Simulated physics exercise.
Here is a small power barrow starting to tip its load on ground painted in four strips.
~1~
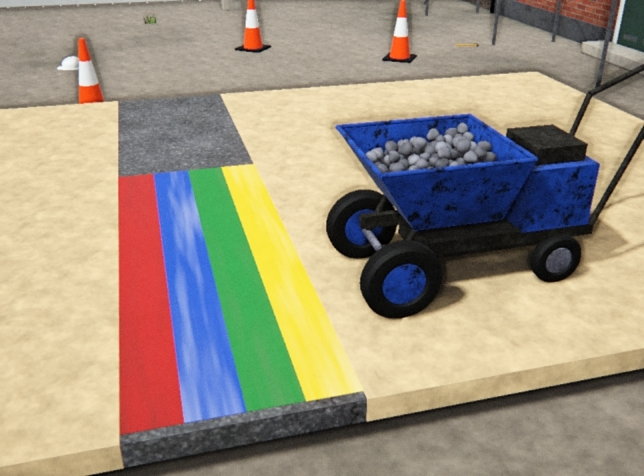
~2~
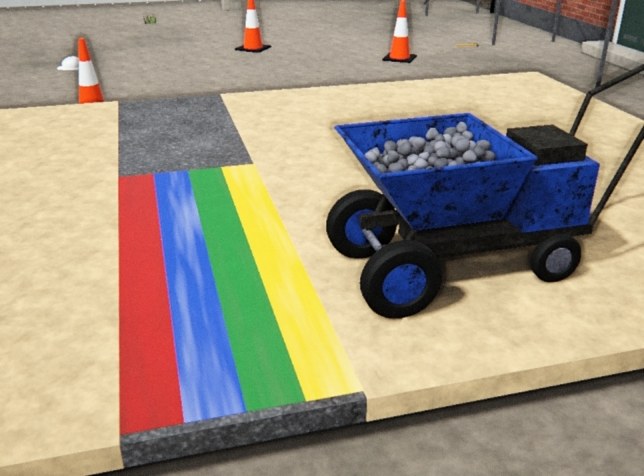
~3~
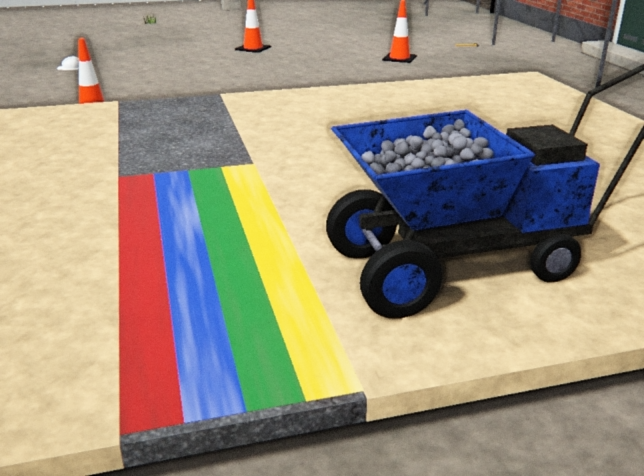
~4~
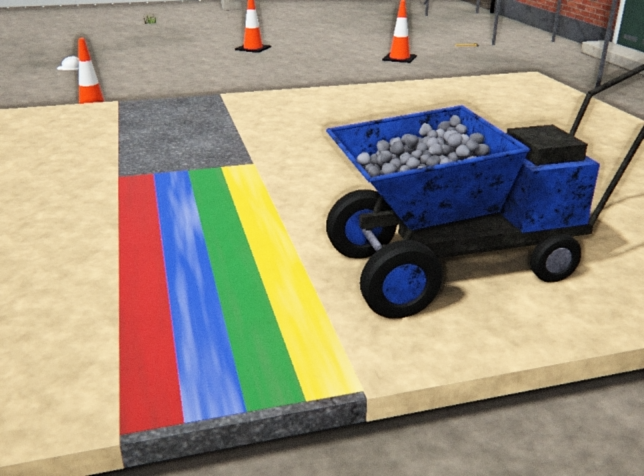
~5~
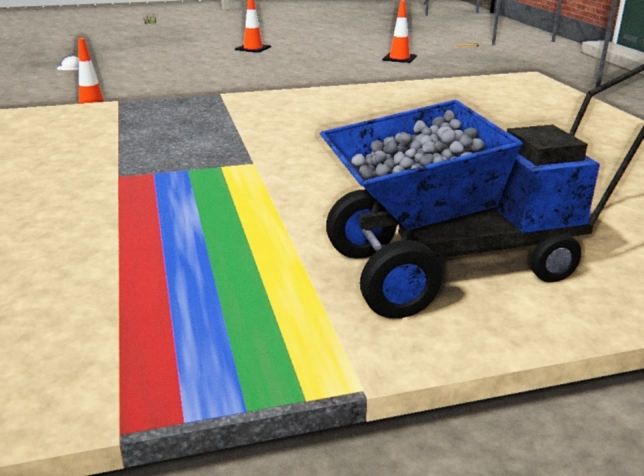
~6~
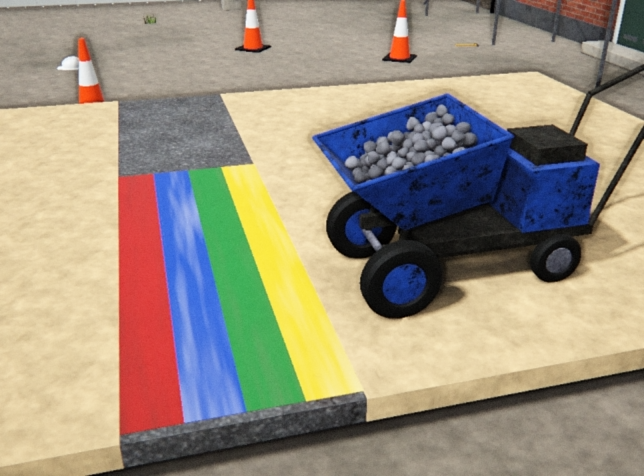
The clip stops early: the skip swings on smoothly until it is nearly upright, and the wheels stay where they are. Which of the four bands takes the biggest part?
Most covered: The green band.
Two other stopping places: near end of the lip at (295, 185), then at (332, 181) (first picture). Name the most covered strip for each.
In turn: That red strip; that blue strip.
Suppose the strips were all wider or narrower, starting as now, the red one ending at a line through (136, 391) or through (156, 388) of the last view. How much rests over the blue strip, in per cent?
About 30 and 30 per cent.
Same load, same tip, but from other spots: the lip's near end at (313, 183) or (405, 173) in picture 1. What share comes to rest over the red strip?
Roughly 30 per cent, and 0 per cent.
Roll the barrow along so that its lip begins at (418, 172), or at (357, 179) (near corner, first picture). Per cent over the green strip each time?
Roughly 40 per cent, and 40 per cent.
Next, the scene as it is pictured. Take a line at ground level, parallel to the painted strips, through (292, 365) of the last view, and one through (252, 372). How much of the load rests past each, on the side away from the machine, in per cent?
About 80 and 40 per cent.
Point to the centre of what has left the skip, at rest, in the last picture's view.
Roughly at (235, 297).
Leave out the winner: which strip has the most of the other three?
Next in line is the blue strip.
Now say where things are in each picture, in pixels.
The first picture shows lip of the skip at (381, 176), level; top of the load at (436, 159), round cobbles; yellow strip at (319, 356); green strip at (264, 365); blue strip at (208, 374); red strip at (149, 384).
The second picture shows lip of the skip at (380, 176), level; top of the load at (436, 159).
The third picture shows lip of the skip at (376, 178), tipped barely; top of the load at (426, 150).
The fourth picture shows lip of the skip at (370, 180), tipped barely; top of the load at (433, 143).
The fifth picture shows lip of the skip at (362, 184), tipped a little; top of the load at (433, 144).
The sixth picture shows lip of the skip at (353, 189), tipped a little; top of the load at (440, 141); yellow strip at (319, 356); green strip at (264, 365); blue strip at (208, 374); red strip at (149, 384).
Soon, skip tipped well over; all in the skip.
A while on, skip tipped steeply; nearly all in the skip; a small part over the green strip.
Towards the end, skip tipped right over; about a third in the skip; a stray few over the yellow strip; about a third over the green strip; about a quarter over the blue strip; a small part over the red strip; a stray few off the paint.
Finally, skip tipped right over; a small part in the skip; a small part over the yellow strip; about half over the green strip; about a quarter over the blue strip; a small part over the red strip; a stray few off the paint.
